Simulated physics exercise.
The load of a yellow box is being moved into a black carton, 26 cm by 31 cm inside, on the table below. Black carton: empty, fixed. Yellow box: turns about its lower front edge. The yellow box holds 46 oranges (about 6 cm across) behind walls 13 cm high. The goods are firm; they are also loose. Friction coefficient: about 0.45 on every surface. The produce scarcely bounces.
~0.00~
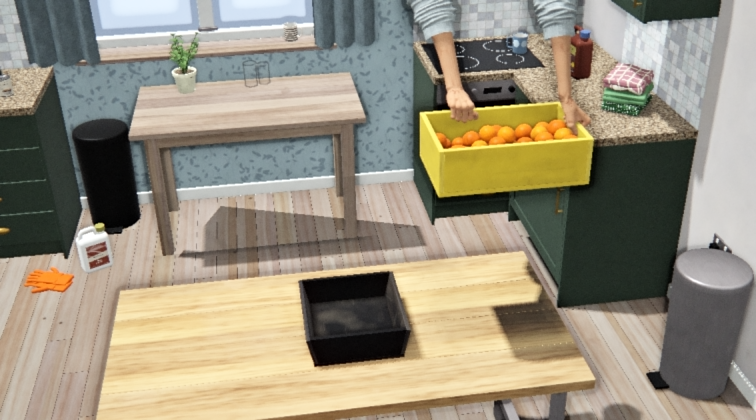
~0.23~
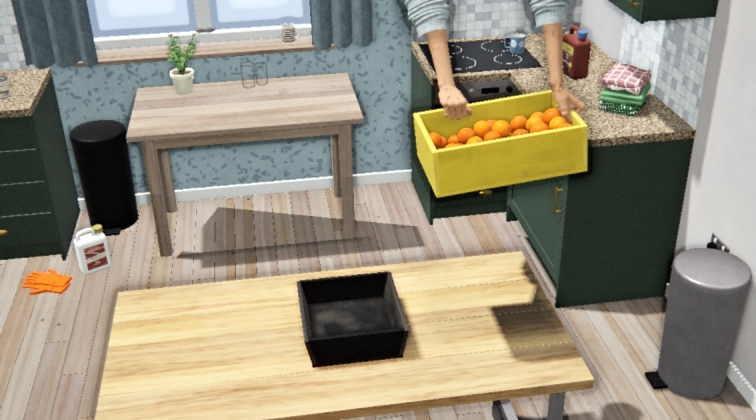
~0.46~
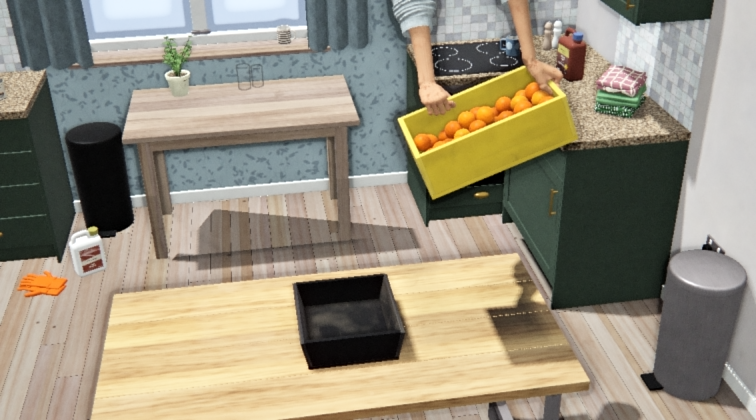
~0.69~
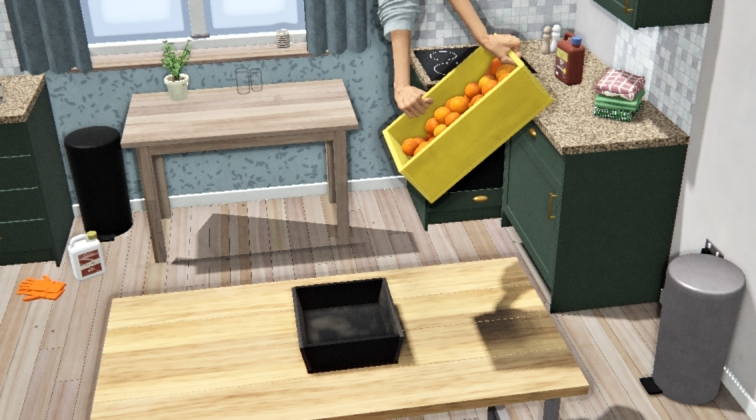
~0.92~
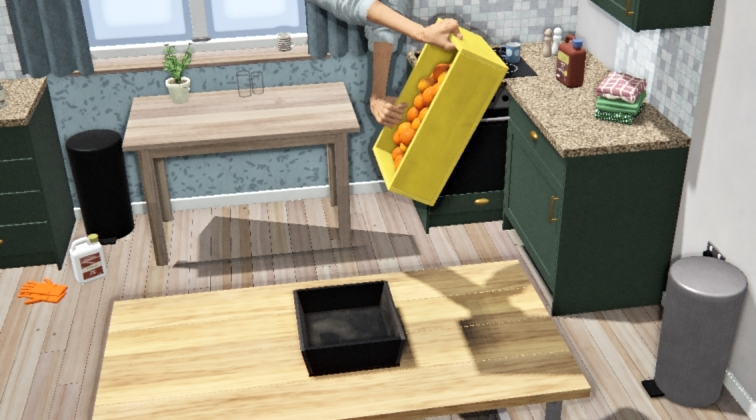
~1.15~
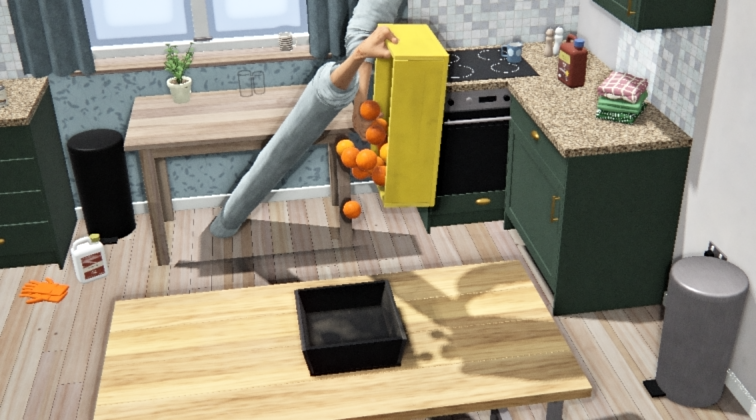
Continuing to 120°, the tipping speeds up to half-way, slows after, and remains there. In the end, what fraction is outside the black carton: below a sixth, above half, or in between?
My guess is no less than a sixth and no more than half ends outside the container.
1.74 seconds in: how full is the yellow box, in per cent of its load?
Reading: Approx. 0 %.
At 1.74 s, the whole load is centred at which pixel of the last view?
Load centre: About (329, 306).
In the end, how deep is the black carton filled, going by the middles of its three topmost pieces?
It comes to close to 7 centimetres.
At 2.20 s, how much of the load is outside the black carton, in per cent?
I'd put it near 35 in a hundred by then.
After 1.41 s, tilt 107°; 31 still in the yellow box, 4 in the black carton, 3 outside the black carton and 8 in the air.
After 1.74 s, tilt 120°; 15 in the black carton, 7 outside the black carton and 24 in the air.
After 2.20 s, tilt 120°; 30 in the black carton, 15 outside the black carton and 1 in the air.
Outcome (at 2.78 s), 30 in the black carton and 16 outside the black carton. Asked share, 16 of 46, 35 per cent.
